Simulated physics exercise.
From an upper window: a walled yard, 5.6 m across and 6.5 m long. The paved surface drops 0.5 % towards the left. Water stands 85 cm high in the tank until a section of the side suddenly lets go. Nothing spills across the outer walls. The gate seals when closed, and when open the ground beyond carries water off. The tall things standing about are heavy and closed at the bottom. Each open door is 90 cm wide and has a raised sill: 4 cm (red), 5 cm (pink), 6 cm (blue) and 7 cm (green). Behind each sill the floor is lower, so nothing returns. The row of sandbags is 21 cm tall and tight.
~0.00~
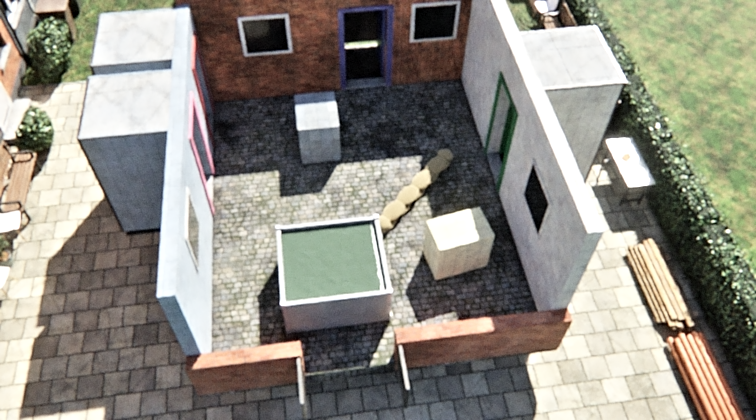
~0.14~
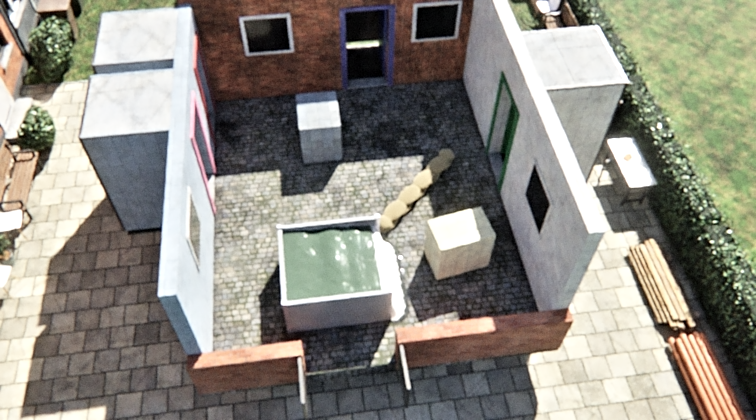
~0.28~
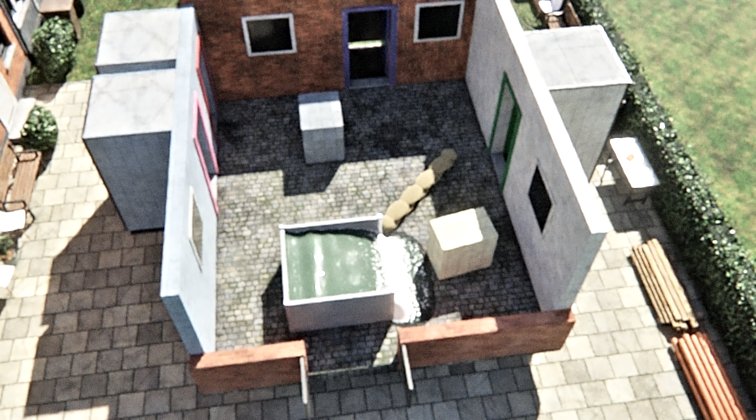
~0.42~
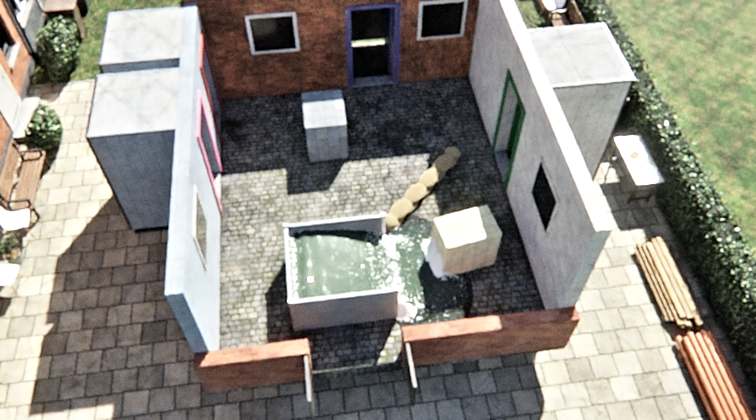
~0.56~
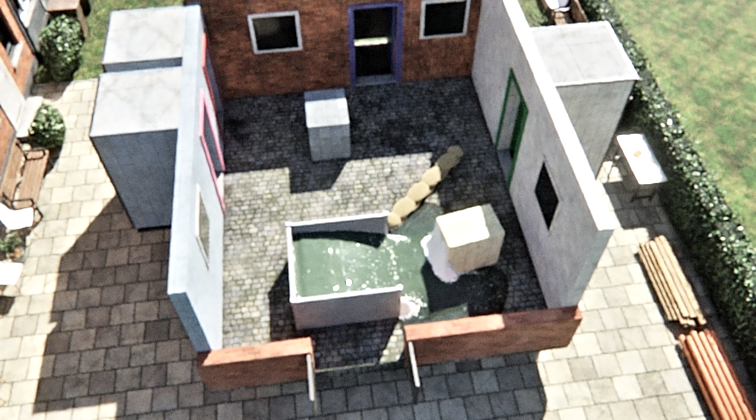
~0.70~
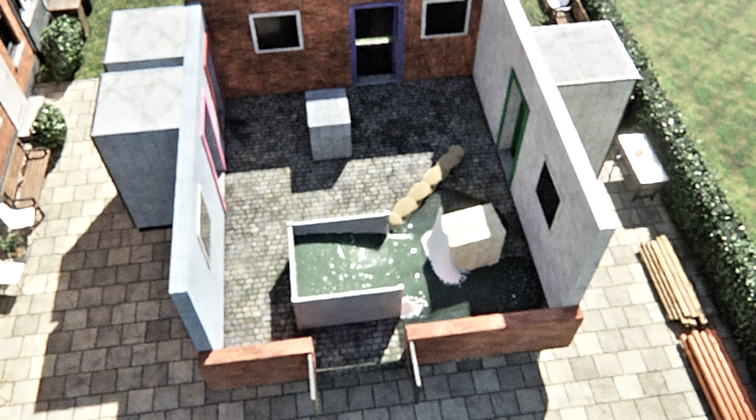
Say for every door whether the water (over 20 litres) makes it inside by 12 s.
The water let in: At the red door it exceeds the limit; at the pink door it keeps below the limit; at the blue door it stays under the limit; at the green door it passes the limit.
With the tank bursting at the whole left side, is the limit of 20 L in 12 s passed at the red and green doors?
Against that limit: Red above, green not over.
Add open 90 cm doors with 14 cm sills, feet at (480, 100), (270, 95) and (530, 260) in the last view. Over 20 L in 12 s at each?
In that order: Not over, not over, past it.
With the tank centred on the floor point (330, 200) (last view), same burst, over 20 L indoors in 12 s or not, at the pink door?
Then: Pink under.
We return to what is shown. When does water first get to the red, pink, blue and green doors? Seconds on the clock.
Red 5.5 s, pink 6.5 s, blue 3.2 s, green 1.1 s.
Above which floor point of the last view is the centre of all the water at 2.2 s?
Around (447, 261).
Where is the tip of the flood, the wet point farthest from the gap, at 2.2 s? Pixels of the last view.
Near (474, 79).
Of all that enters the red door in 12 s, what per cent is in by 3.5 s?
About 0 per cent.
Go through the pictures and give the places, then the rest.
The first frame shows still water, 85 cm deep, in the tank at (332, 261).
In the second frame, the front is at a hidden place, 0.8 m from the gap at (382, 271); 0.4 m2 of floor is under water; 85 cm left at the back of the tank.
In the third frame, the front is at (401, 236), 1.1 m from the gap at (384, 273); 1.2 m2 of floor is under water; 81 cm left at the back of the tank.
In the fourth frame, the front is at a hidden place, 1.5 m from the gap at (388, 273); 2.5 m2 of floor is under water; 73 cm left at the back of the tank.
In the fifth frame, water pours out at (390, 272) and has run 2.0 m, to (503, 286); typically 8 cm deep outside, 72 cm at the tank's back.
In the sixth frame, water pours out at (391, 272) and has run 2.7 m, to (542, 284); typically 6 cm deep outside, 66 cm at the tank's back.
After 1.4 s water covers 25 % of the floor and is deepest (58 cm) near (545, 328); red door not reached, pink door not reached, blue door not reached, green door 11 cm at the sill, 3 L in.
After 2.2 s water covers 30 % of the floor and is deepest (41 cm) near (535, 329); red door not reached, pink door not reached, blue door not reached, green door 19 cm at the sill, 51 L in.
After 3.5 s water covers 45 % of the floor and is deepest (29 cm) near (458, 166); red door not reached, pink door not reached, blue door 3 cm at the sill, 0 L in, green door 13 cm at the sill, 147 L in.
After 7.0 s water covers 80 % of the floor and is deepest (13 cm) near (414, 214); red door 12 cm at the sill, 38 L in, pink door 3 cm at the sill, 0 L in, blue door 6 cm at the sill, 8 L in, green door 10 cm at the sill, 203 L in.
After 12.0 s water covers 95 % of the floor and is deepest (8 cm) near (226, 109); red door 8 cm at the sill, 127 L in, pink door 4 cm at the sill, 4 L in, blue door 3 cm at the sill, 8 L in, green door 5 cm at the sill, 208 L in.
